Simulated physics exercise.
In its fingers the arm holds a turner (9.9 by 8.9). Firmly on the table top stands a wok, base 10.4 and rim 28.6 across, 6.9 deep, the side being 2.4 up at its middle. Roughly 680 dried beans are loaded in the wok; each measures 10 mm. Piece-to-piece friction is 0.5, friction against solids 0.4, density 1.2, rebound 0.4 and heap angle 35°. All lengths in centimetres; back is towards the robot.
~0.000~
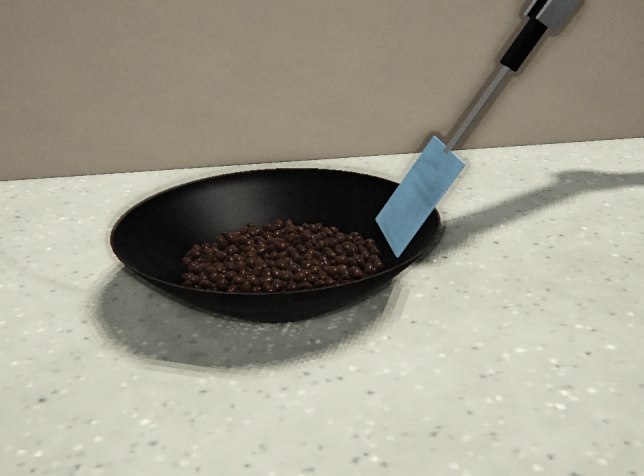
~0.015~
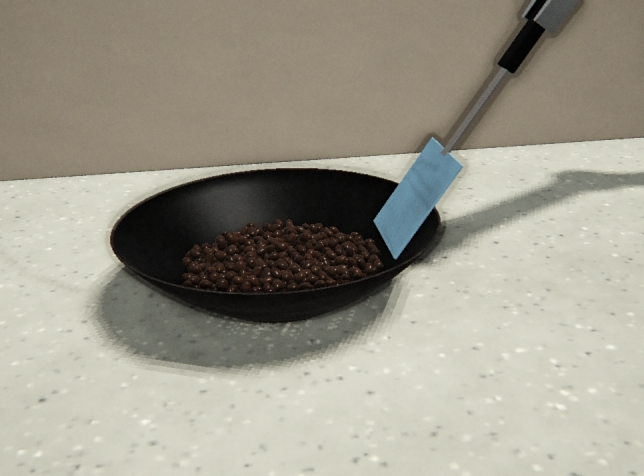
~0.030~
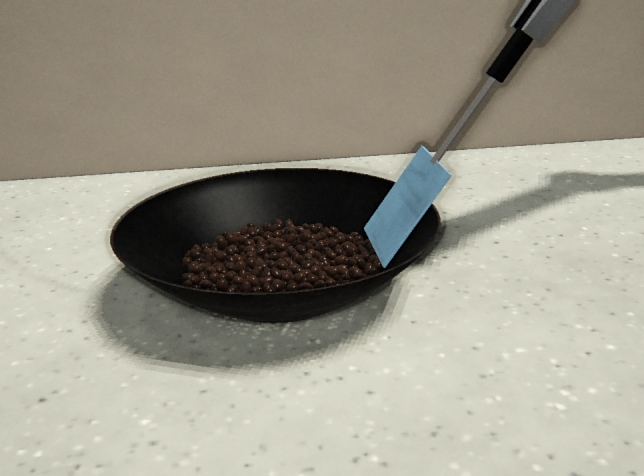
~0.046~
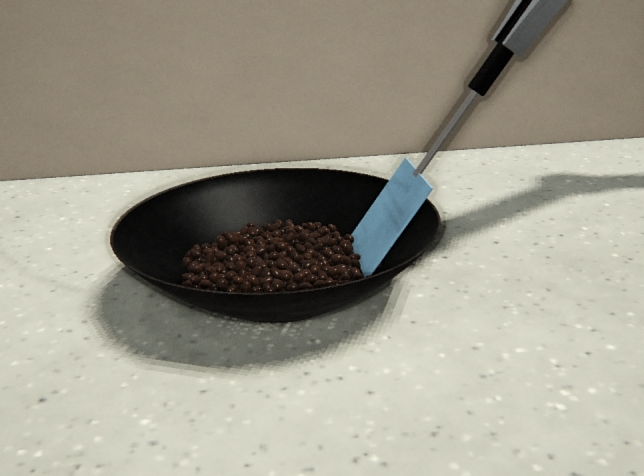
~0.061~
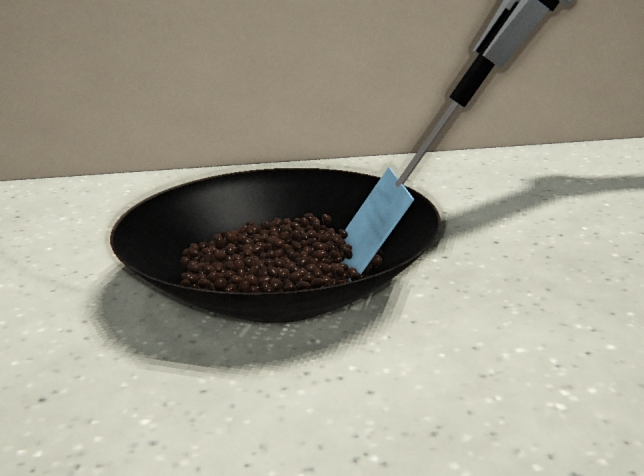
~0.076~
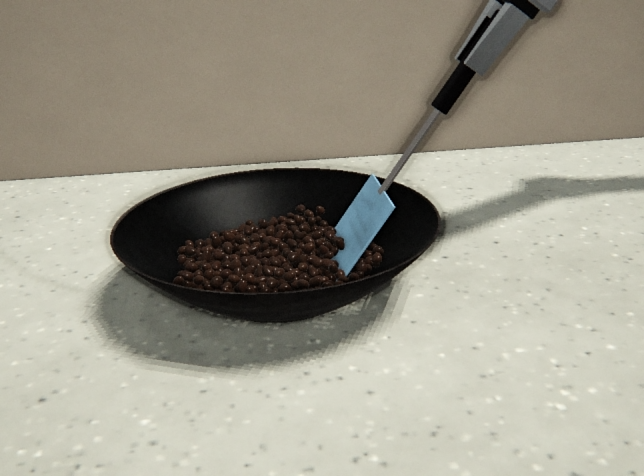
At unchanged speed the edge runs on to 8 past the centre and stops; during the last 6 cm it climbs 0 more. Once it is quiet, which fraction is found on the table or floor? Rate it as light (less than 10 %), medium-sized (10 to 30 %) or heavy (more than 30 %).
Rated heavy.
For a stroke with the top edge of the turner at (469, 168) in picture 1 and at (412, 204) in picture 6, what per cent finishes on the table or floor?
Off the vessel, on the table or floor: Some 25 percent.
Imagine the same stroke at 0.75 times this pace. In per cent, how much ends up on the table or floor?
Something close to 25 per cent ends up on the table or floor.
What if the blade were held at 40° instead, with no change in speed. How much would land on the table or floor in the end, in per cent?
It would then be close to 30 %.
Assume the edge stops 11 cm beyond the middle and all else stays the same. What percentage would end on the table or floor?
55 %, roughly.
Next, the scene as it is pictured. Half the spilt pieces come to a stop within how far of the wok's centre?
The answer is around 26 cm.
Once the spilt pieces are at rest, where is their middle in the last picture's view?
Resting centre: About (11, 303).
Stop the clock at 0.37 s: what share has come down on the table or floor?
About 15 per cent.
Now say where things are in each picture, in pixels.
The first picture shows turner top edge at (449, 149), sloping 55°; upper third of the load around (281, 261), from x 185 to 380, top at y 225; 679 in the wok.
The second picture shows turner top edge at (447, 151), sloping 55°; upper third of the load around (281, 261), from x 185 to 380, top at y 225.
The third picture shows turner top edge at (436, 160), sloping 55°; upper third of the load around (281, 261), from x 185 to 380, top at y 225.
The fourth picture shows turner top edge at (418, 172), sloping 55°; upper third of the load around (281, 260), from x 185 to 375, top at y 225.
The fifth picture shows turner top edge at (401, 182), sloping 55°; upper third of the load around (286, 255), from x 185 to 375, top at y 220.
The sixth picture shows turner top edge at (383, 189), sloping 55°; upper third of the load around (284, 252), from x 180 to 380, top at y 210; 679 in the wok.
After 0.11 s, sloping 55°, highest piece 7 above the table; 679 in the wok.
After 0.15 s, sloping 55°, highest piece 10 above the table; 679 in the wok.
After 0.37 s, sloping 55°, highest piece 10 above the table; 424 in the wok, 88 on the table or floor, 167 on the blade or in flight.
After 1.42 s, sloping 55°, highest piece 7 above the table; 421 in the wok, 258 on the table or floor.
At rest, 421 in the wok, 258 on the table or floor. That is 38 % on the table or floor.
